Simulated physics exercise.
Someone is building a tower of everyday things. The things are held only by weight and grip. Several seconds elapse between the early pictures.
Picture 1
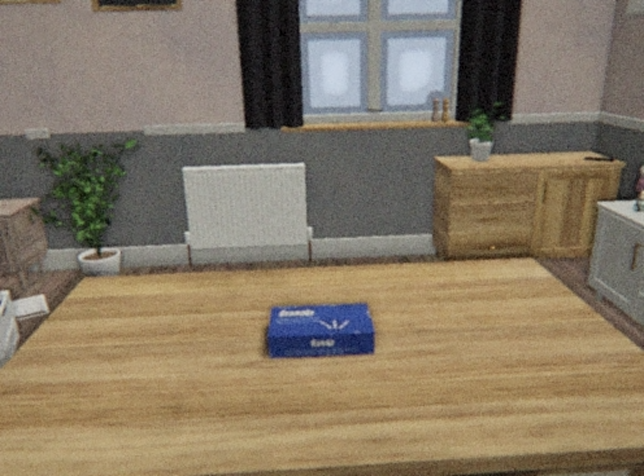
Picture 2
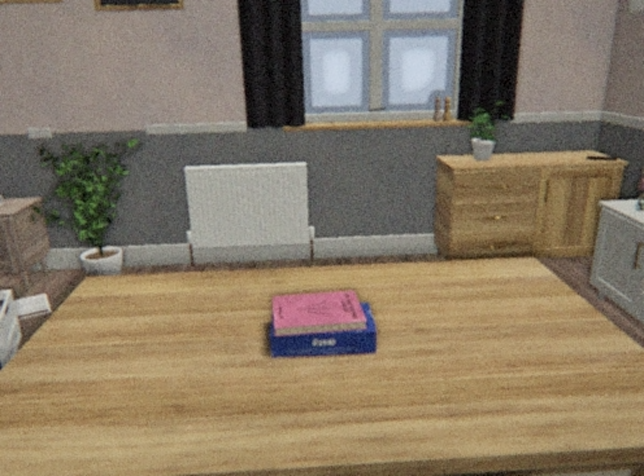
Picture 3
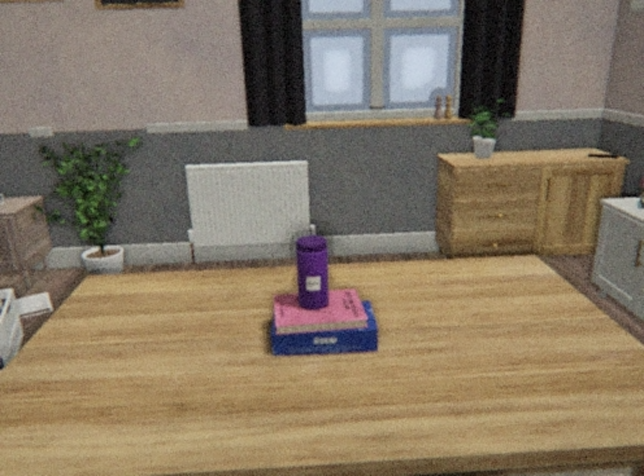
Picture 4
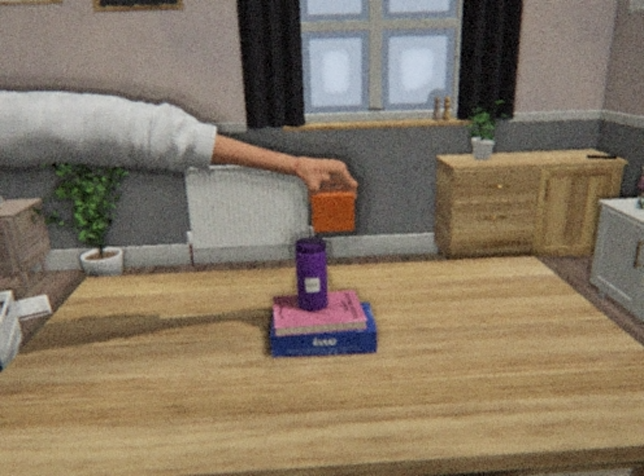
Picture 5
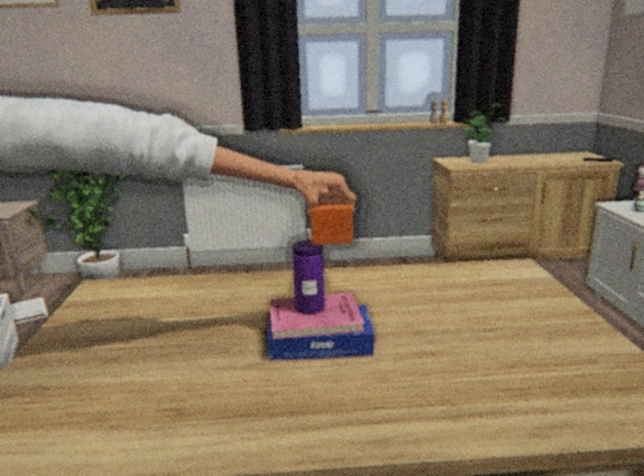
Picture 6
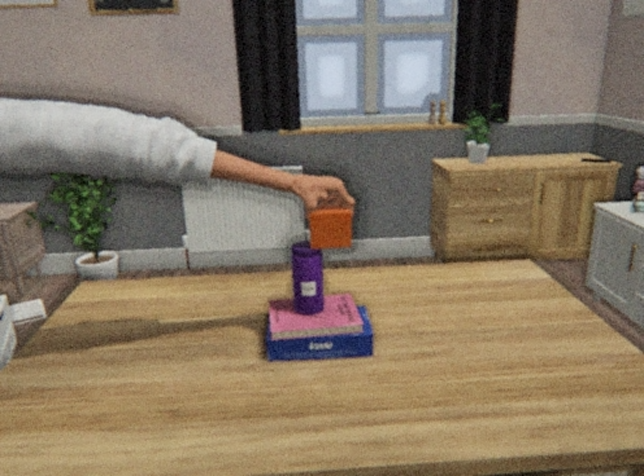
A tower grows on a wooden table as a pink book appears on a blue packet, then a purple jar on the book; a hand reaches in from the left and lowers an orange block slightly above the jar, still gripping it.
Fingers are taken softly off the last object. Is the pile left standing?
The pile does not stand firm.
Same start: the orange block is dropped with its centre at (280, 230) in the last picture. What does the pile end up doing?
In the end the pile crashes down.
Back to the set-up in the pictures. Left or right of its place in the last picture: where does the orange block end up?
As we see it, to our right.
Then, 0.30 s after the last picture, orange block now fallen.
Then, 0.50 s after the last picture, things are still on the move.
Then, 1.00 s after the last picture, nothing new.
At rest, fallen, orange block; the other 3 in place. Seen from the same camera at the end, orange block near (454, 323). The pile gives way.
